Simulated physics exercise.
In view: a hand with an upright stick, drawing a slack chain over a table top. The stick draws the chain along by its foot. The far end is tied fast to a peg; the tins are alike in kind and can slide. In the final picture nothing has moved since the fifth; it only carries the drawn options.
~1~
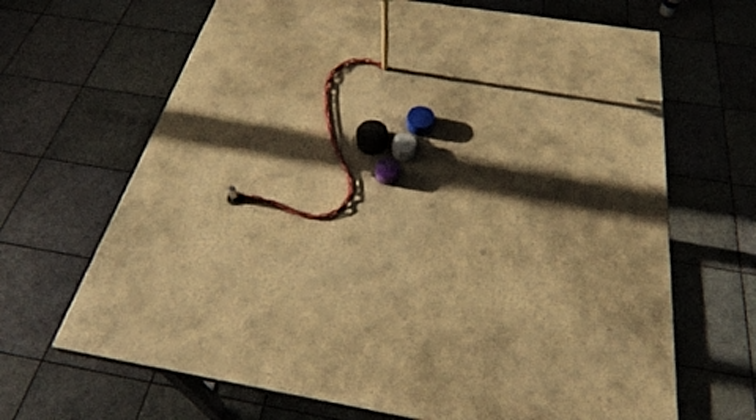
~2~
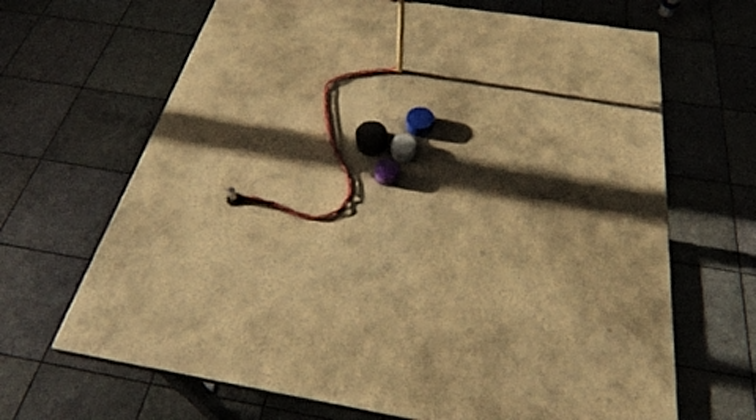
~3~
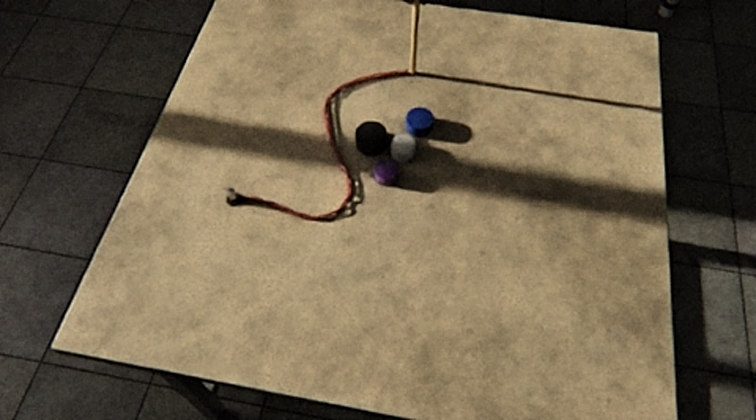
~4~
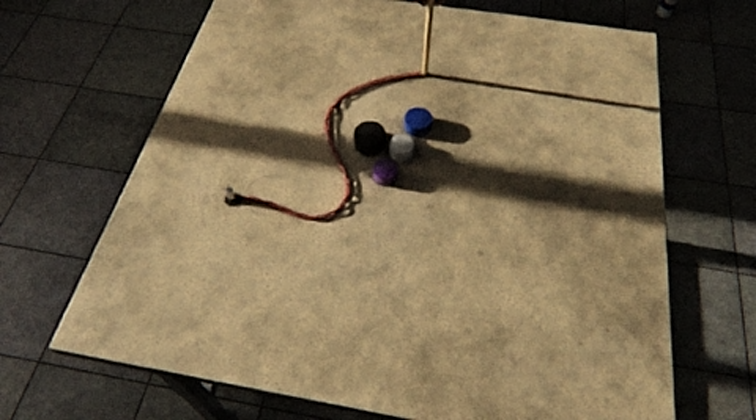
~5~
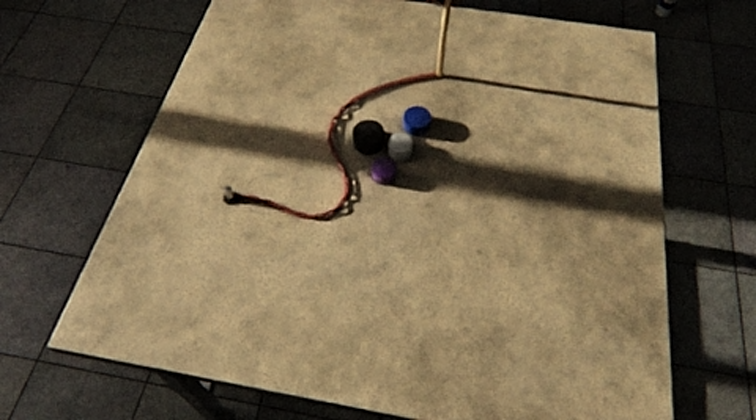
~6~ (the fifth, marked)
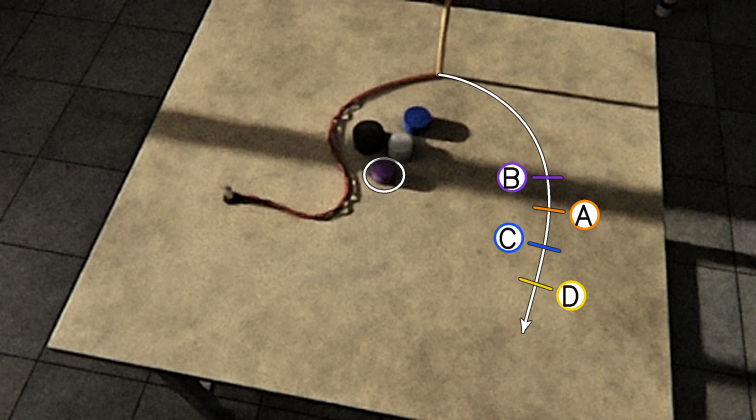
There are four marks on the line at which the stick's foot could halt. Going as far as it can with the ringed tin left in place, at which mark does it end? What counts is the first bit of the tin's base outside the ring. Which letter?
Stop at C.
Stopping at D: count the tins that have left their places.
By then, four.
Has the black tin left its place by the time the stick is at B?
No.
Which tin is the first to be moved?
The blue tin.
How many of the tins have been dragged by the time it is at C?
Three.
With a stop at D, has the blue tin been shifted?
Yes.
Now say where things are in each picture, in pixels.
The first frame shows peg (233, 194); white tin (404, 147); black tin (372, 137).
The second frame shows black tin (372, 138); purple tin (387, 172).
The third frame shows blue tin (420, 122); peg (232, 195).
The fourth frame shows white tin (401, 148); black tin (370, 138).
The fifth frame shows purple tin (384, 171); blue tin (417, 121); peg (230, 194).
On the marked copy, A at (549, 210); B at (547, 178); C at (544, 247); D at (536, 284); the ring at (384, 175); the route from (439, 75) via (546, 170) to (523, 332).
Following C. Soon after the start, foot of the stick (512, 110); purple tin (384, 171).
Later, foot of the stick (547, 178); purple tin (384, 171); blue tin (417, 127).
In the end, foot of the stick (544, 248); white tin (396, 154); black tin (367, 153); purple tin (385, 172); blue tin (419, 164); the purple tin is still in its ring.
As for the rest, A is safe but short; B is safe but short; D drags the ringed tin to (384, 185).
